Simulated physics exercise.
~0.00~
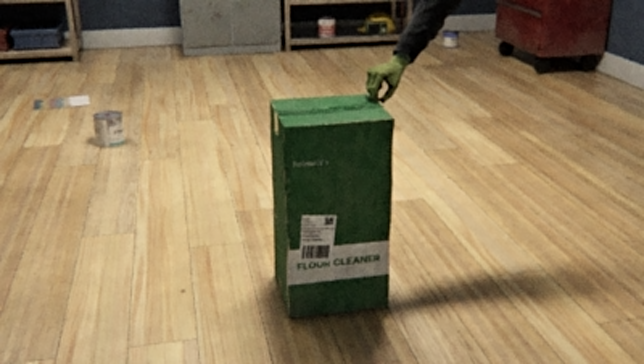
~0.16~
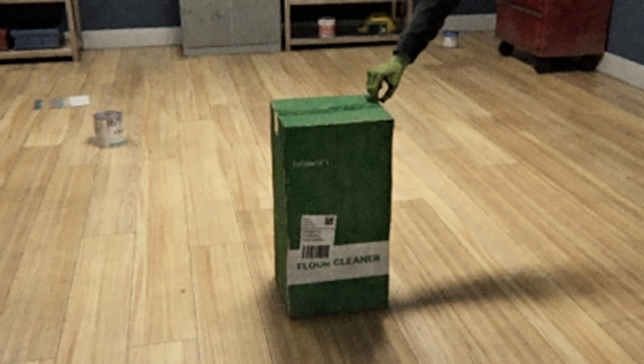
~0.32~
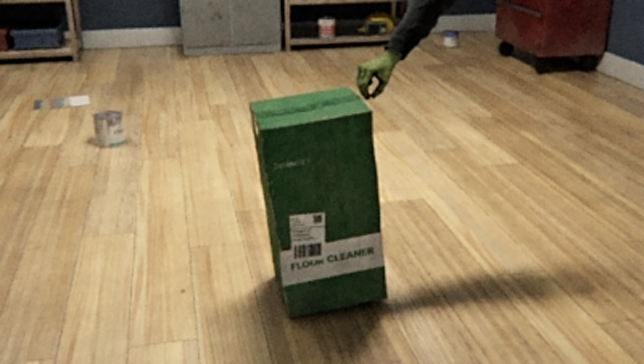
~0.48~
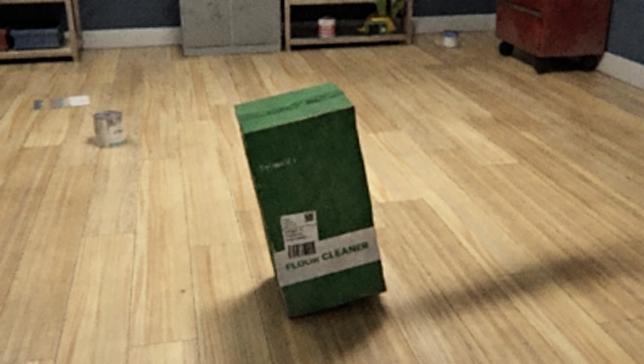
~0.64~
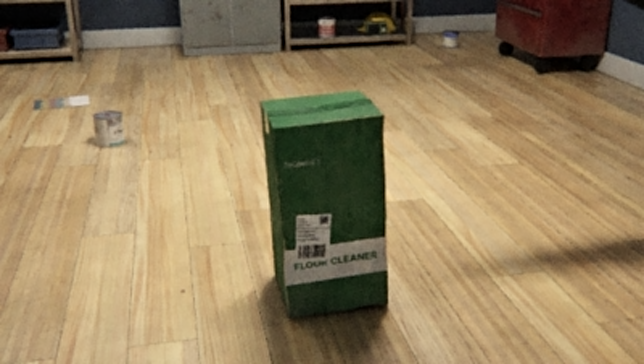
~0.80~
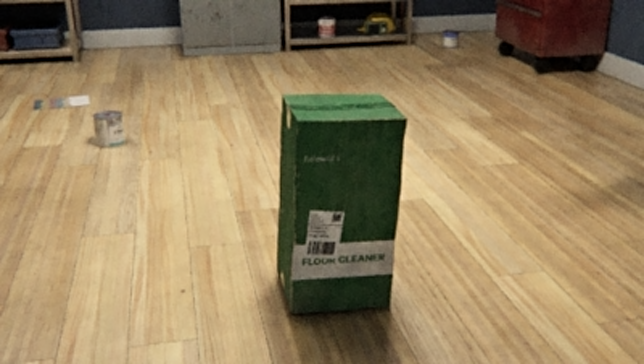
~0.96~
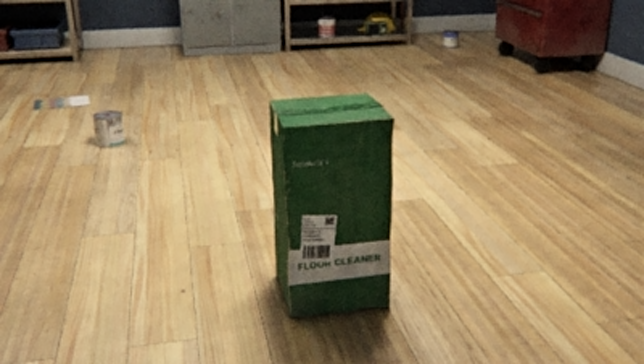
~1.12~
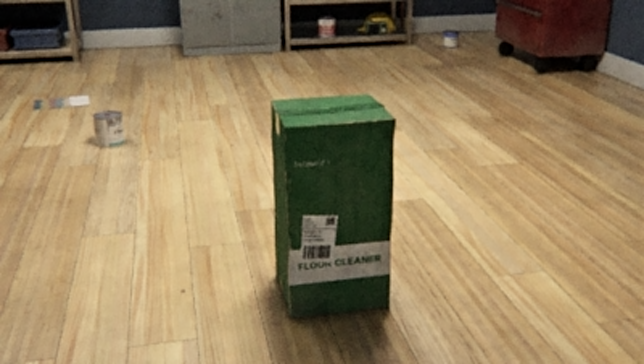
The clip opens on a tall green parcel labelled as floor cleaner, standing upright on a wooden floor while a green-gloved hand touches its top right edge. The hand gives it a quick shove to the left, then lets go and draws back as the parcel starts to tip. With the hand out of view, the parcel leans further left, balanced on its lower right edge. It then swings back to the right, rocks slightly past upright, and tilts back a little to the left. Finally it settles on its base, still standing near where it began.
